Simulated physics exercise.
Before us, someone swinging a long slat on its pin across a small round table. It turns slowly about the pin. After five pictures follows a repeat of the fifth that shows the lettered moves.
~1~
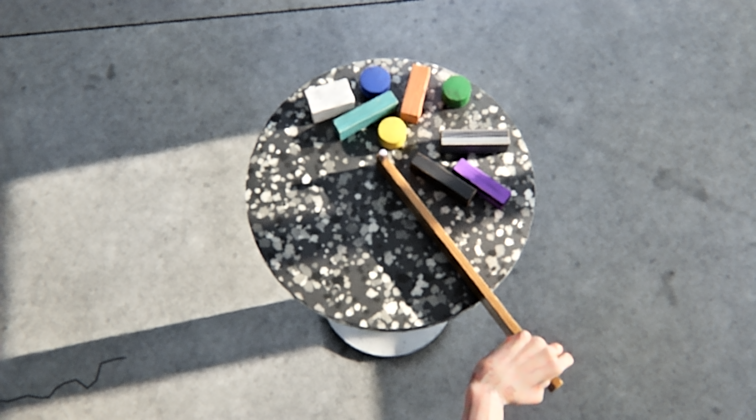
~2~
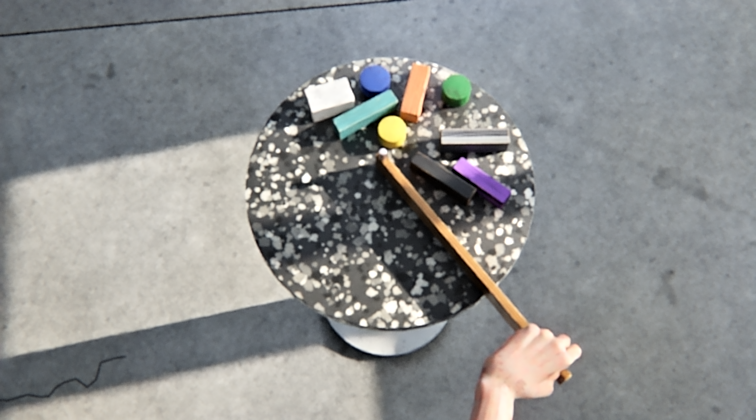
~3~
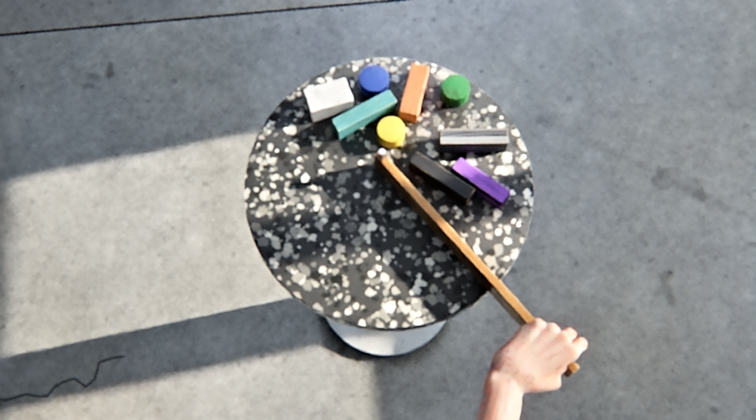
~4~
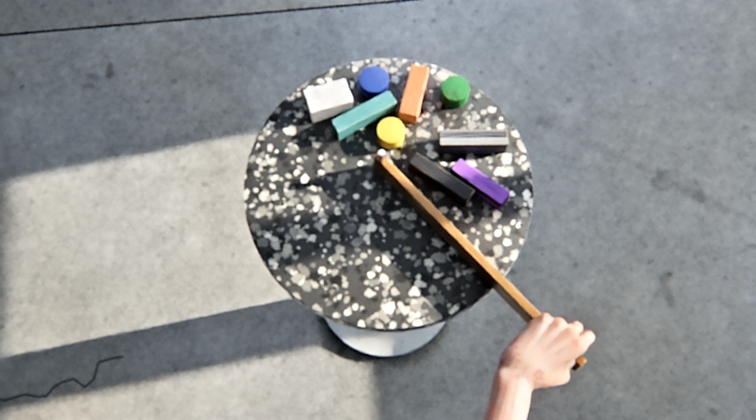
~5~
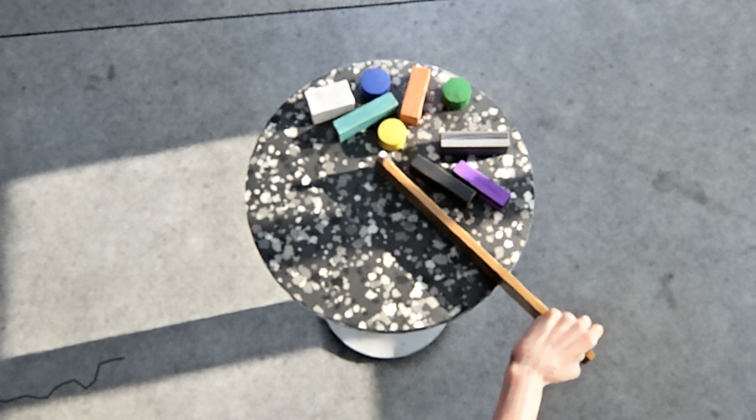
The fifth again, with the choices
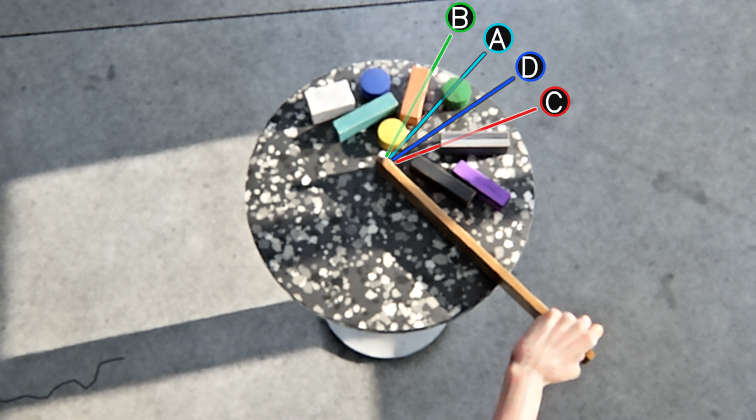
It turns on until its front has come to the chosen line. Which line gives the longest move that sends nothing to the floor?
C is the last safe line.
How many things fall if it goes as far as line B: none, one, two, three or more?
Two.
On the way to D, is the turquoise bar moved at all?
No.
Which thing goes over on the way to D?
The green tin.
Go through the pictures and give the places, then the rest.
The first frame shows arm (439, 231); blue tin (375, 83); orange bar (415, 94).
The second frame shows arm (442, 228); grey stick (474, 140).
The third frame shows arm (444, 225); green tin (455, 91).
The fourth frame shows arm (446, 224); purple stick (480, 184).
The fifth frame shows arm (450, 223); white block (330, 102); blue tin (375, 85); orange bar (415, 96).
On the marked copy, A at (439, 104); B at (420, 94); C at (467, 135); D at (454, 118).
Taking C. A third of the way, arm (472, 191); purple stick (485, 179); black stick (443, 176).
Two thirds of the way, arm (476, 154); purple stick (493, 142); grey stick (478, 122).
When it is over, arm (468, 128); green tin (454, 78); grey stick (472, 96); nothing has fallen.
As for the rest, A drops the grey stick and green tin; B drops the grey stick and green tin; D drops the green tin.
